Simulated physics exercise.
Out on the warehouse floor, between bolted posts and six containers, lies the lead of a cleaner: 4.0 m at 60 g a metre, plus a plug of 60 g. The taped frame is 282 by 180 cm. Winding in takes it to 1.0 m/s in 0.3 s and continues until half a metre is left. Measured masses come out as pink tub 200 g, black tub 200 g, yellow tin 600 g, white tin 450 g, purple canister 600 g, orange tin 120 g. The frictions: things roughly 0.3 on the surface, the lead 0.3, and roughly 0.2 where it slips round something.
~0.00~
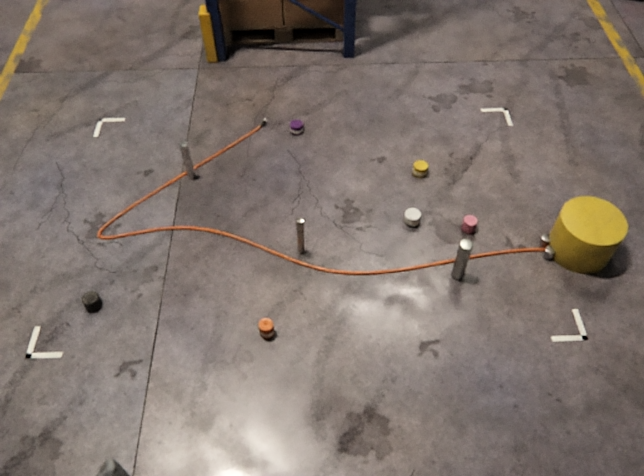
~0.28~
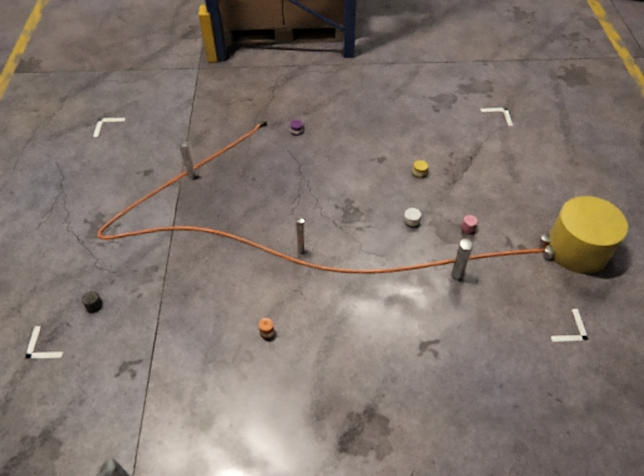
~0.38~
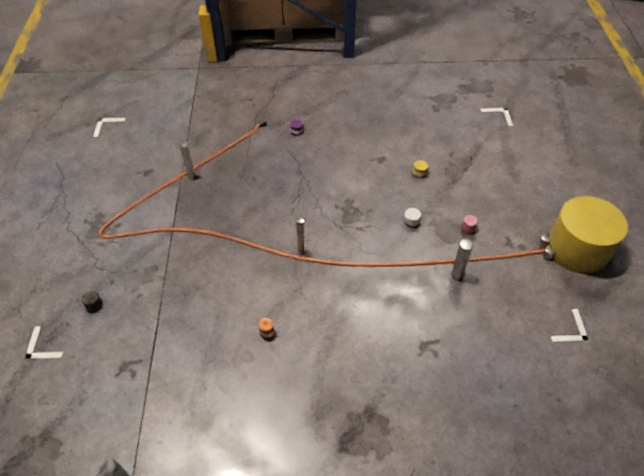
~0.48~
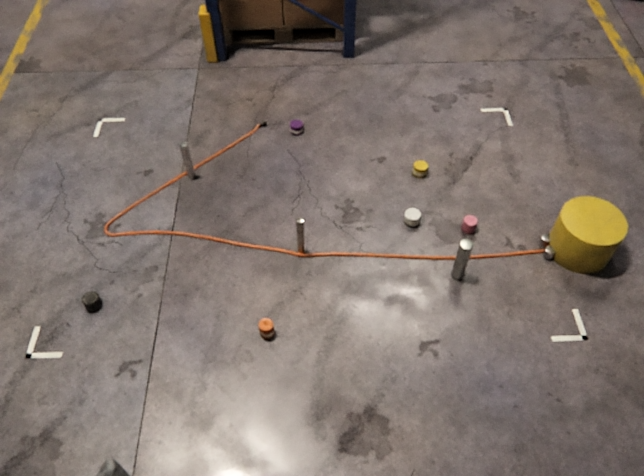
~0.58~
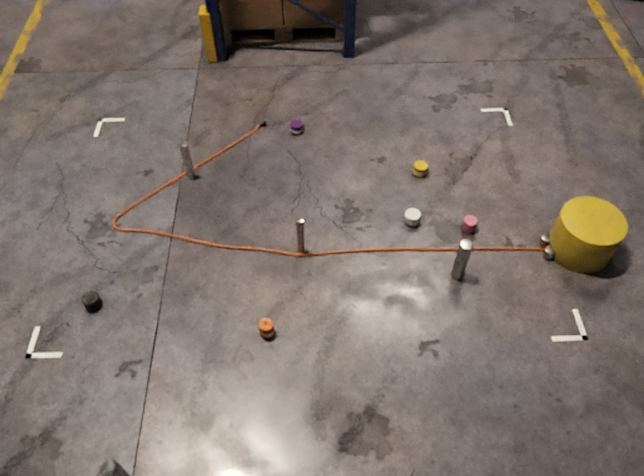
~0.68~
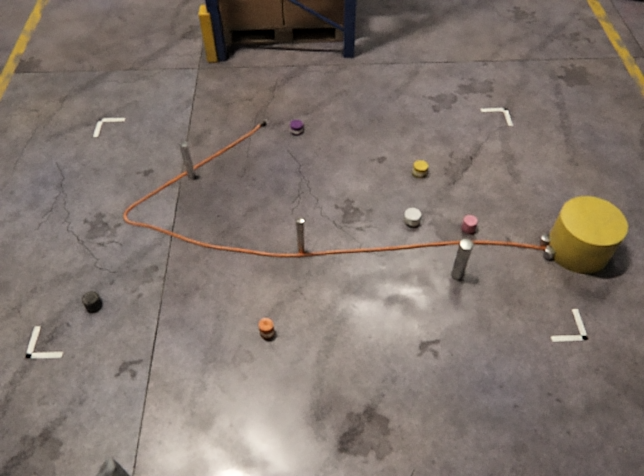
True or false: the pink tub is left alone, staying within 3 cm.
True.
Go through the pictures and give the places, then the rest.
In the first frame, pink tub (471, 220); posts (183, 144) (300, 220) (467, 244); lead runs through (489, 254) (347, 273) (217, 232) (106, 225) (214, 156).
In the second frame, lead runs through (491, 255) (217, 232) (214, 156).
In the third frame, lead runs through (499, 257) (219, 235) (214, 156).
In the fourth frame, lead runs through (512, 254) (228, 242) (214, 156).
In the fifth frame, lead runs through (528, 249) (243, 248) (214, 156).
In the sixth frame, pink tub (471, 220); lead runs through (546, 249) (403, 247) (260, 253) (136, 224) (214, 156).
By 1.5 s, plug at (228, 146); nothing else has moved.
By 2.4 s, plug at (219, 227); nothing else has moved.
By 3.2 s, plug at (359, 268); nothing else has moved.
By 4.1 s, plug at (472, 262); nothing else has moved.
By 4.9 s, plug at (472, 262); pink tub 0 cm off its start at (471, 220).
